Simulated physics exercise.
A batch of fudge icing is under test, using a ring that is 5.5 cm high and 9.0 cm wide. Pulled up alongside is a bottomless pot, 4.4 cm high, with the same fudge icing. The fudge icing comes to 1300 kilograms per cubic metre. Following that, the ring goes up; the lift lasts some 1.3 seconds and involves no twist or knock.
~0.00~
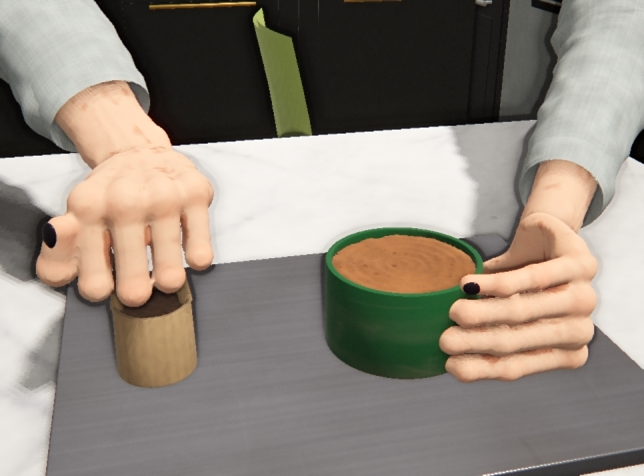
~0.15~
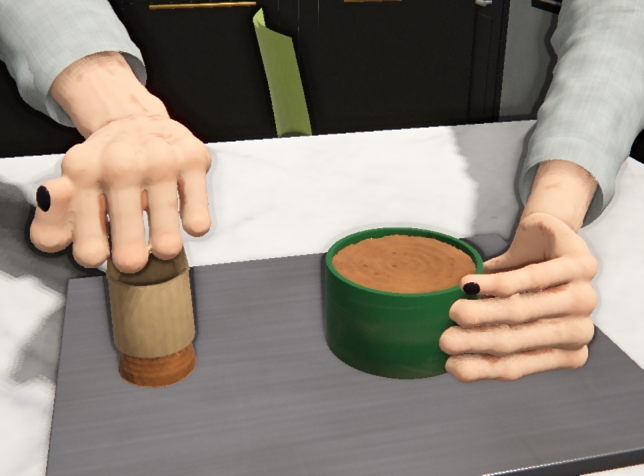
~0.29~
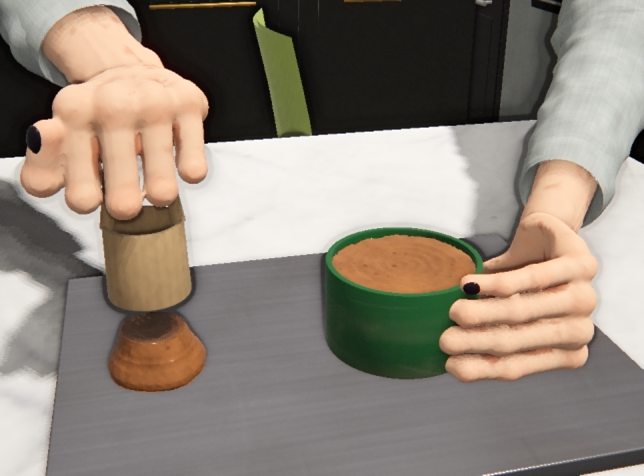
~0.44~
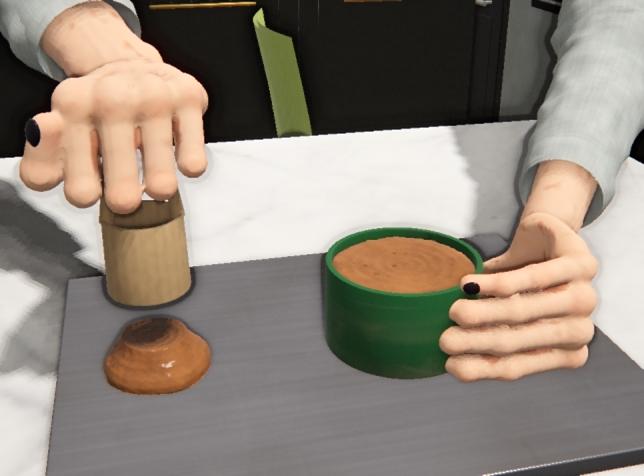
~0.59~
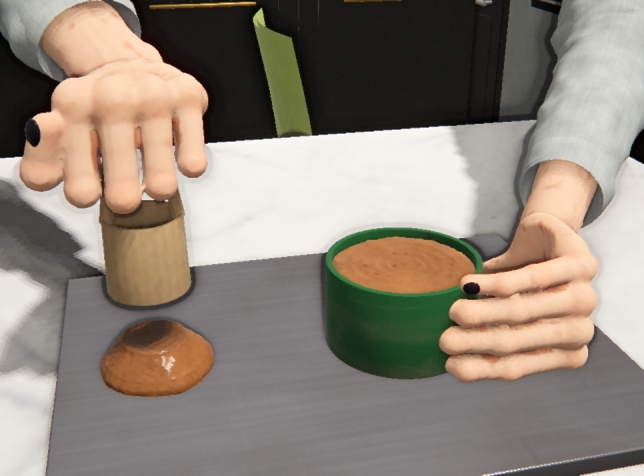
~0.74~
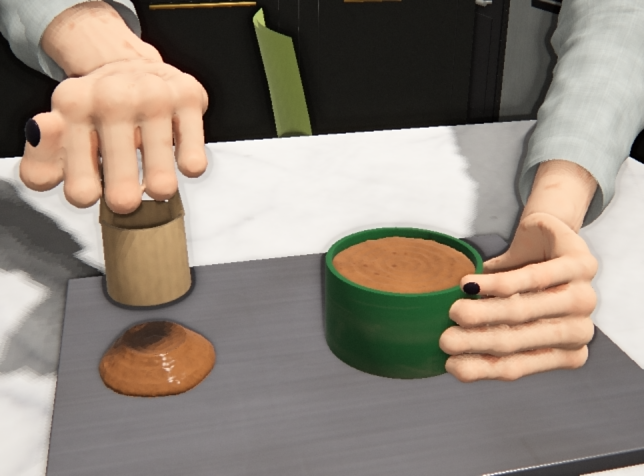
A hand lifts a tan pot, and the brown icing beneath slumps beside a still green ring.
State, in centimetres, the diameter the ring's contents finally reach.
About 16.0 cm.
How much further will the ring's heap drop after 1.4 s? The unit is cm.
Roughly another 1.0 cm.
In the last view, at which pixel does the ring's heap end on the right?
That point lies close to (525, 349) in the last picture.
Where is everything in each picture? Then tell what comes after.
Middle of the pot's mouth at (152, 304), still down; middle of the ring's top at (404, 263), not yet moved, in the first frame.
Middle of the pot's mouth at (148, 274), raised 2.0 cm; middle of the ring's top at (404, 263), not yet moved, in the second frame.
Middle of the pot's mouth at (143, 225), raised 5.2 cm; the pot's heap 2.9 cm high and 6.1 cm wide, top at (155, 332); middle of the ring's top at (404, 263), not yet moved, in the third frame.
Middle of the pot's mouth at (143, 219), raised 5.5 cm; the pot's heap 2.5 cm high and 6.7 cm wide, top at (155, 337); middle of the ring's top at (404, 263), not yet moved, in the fourth frame.
Middle of the pot's mouth at (143, 219), raised 5.5 cm; the pot's heap 2.3 cm high and 7.0 cm wide, top at (155, 340); middle of the ring's top at (404, 263), not yet moved, in the fifth frame.
Middle of the pot's mouth at (143, 219), raised 5.5 cm; the pot's heap 2.2 cm high and 7.1 cm wide, top at (156, 342); middle of the ring's top at (404, 262), not yet moved, in the sixth frame.
After 1.1 s, the ring is up 1.5 cm; the fudge icing has come down 0.3 cm to 5.2 cm and is 10 cm wide.
After 1.4 s, the ring is up 3.5 cm; the fudge icing has come down 1.9 cm to 3.6 cm and is 14 cm wide.
After 1.7 s, the ring is up 5.5 cm; the fudge icing has come down 2.6 cm to 2.9 cm and is 15 cm wide.
After 2.1 s, the ring is clear; the fudge icing has come down 2.8 cm to 2.7 cm and is 16 cm wide.
After 2.8 s, at rest, the ring is clear; the fudge icing has come down 2.8 cm to 2.7 cm and is 16 cm wide.
